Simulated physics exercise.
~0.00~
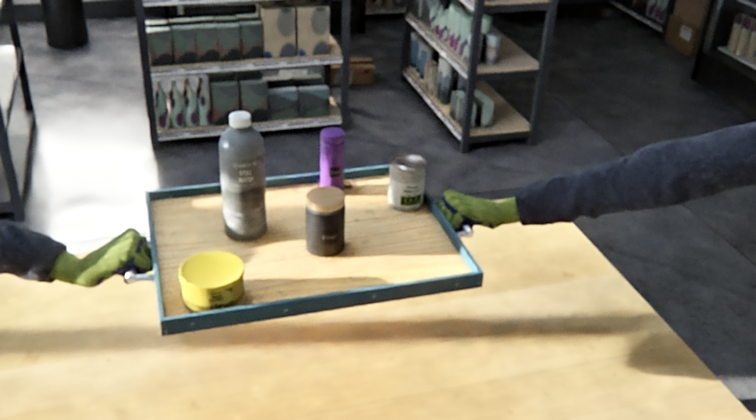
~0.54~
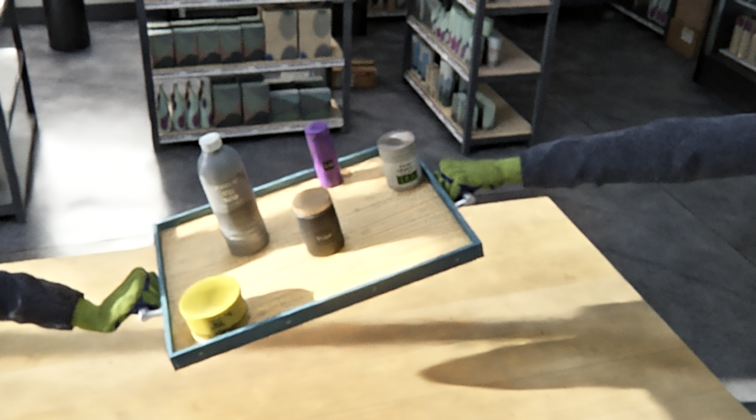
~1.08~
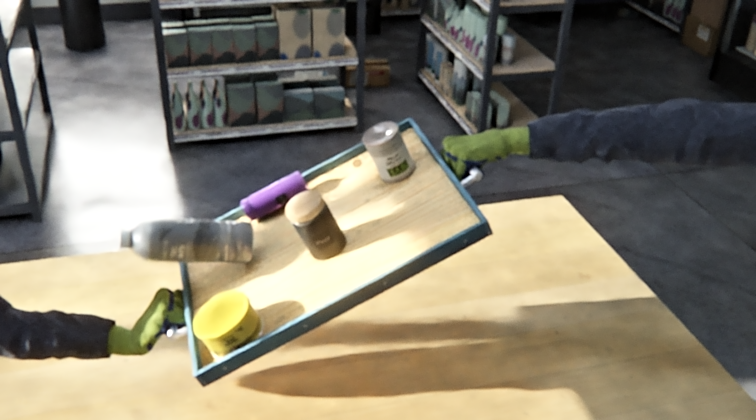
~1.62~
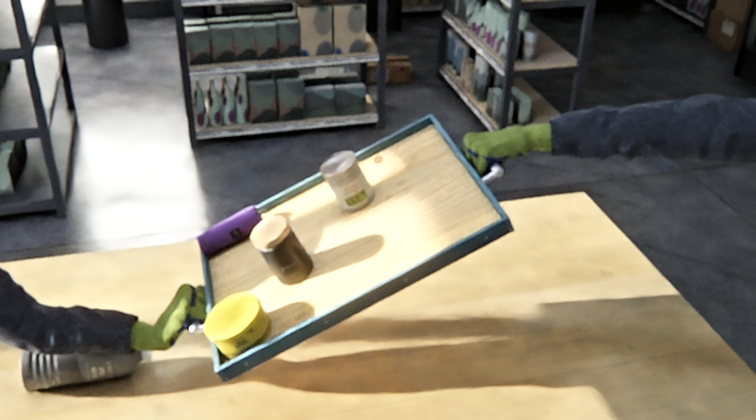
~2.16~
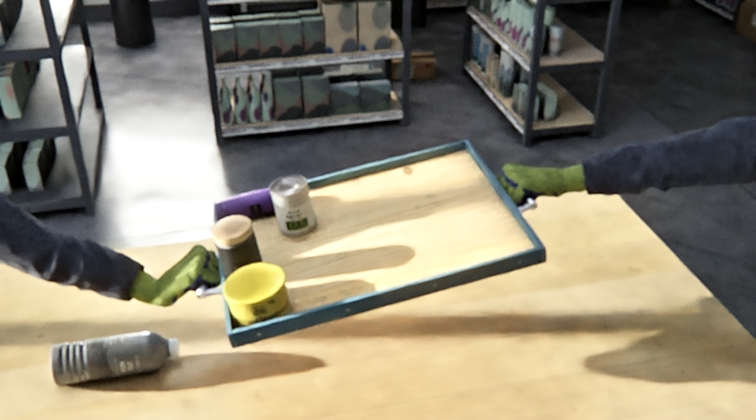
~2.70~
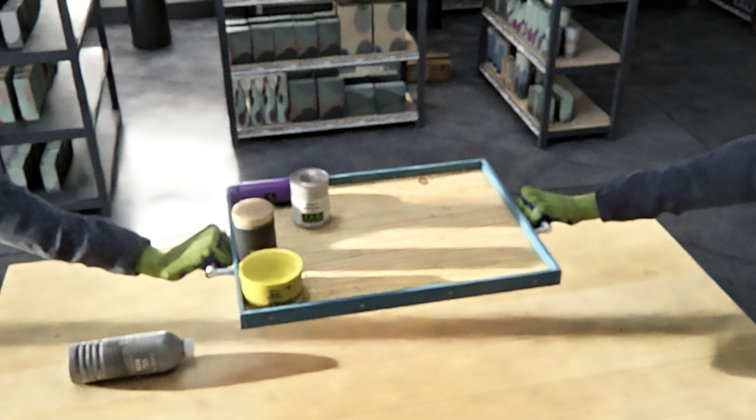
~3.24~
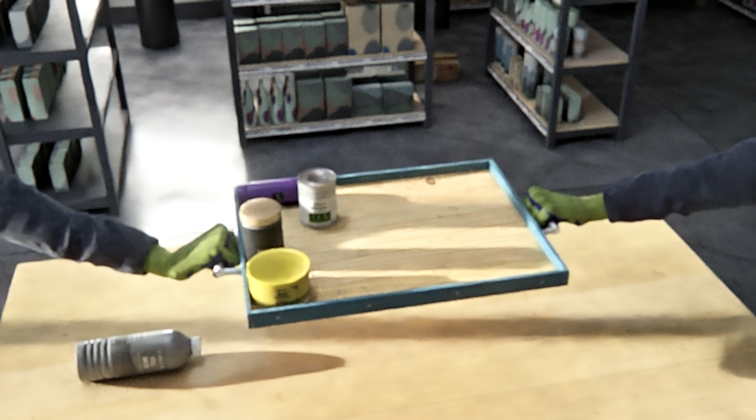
The clip shows two gloved hands tilting a tray of containers down to the left; a grey bottle topples off onto the table, a purple container falls over, and a black jar and white tin slide left before the tray is levelled, the yellow tub still in its corner.
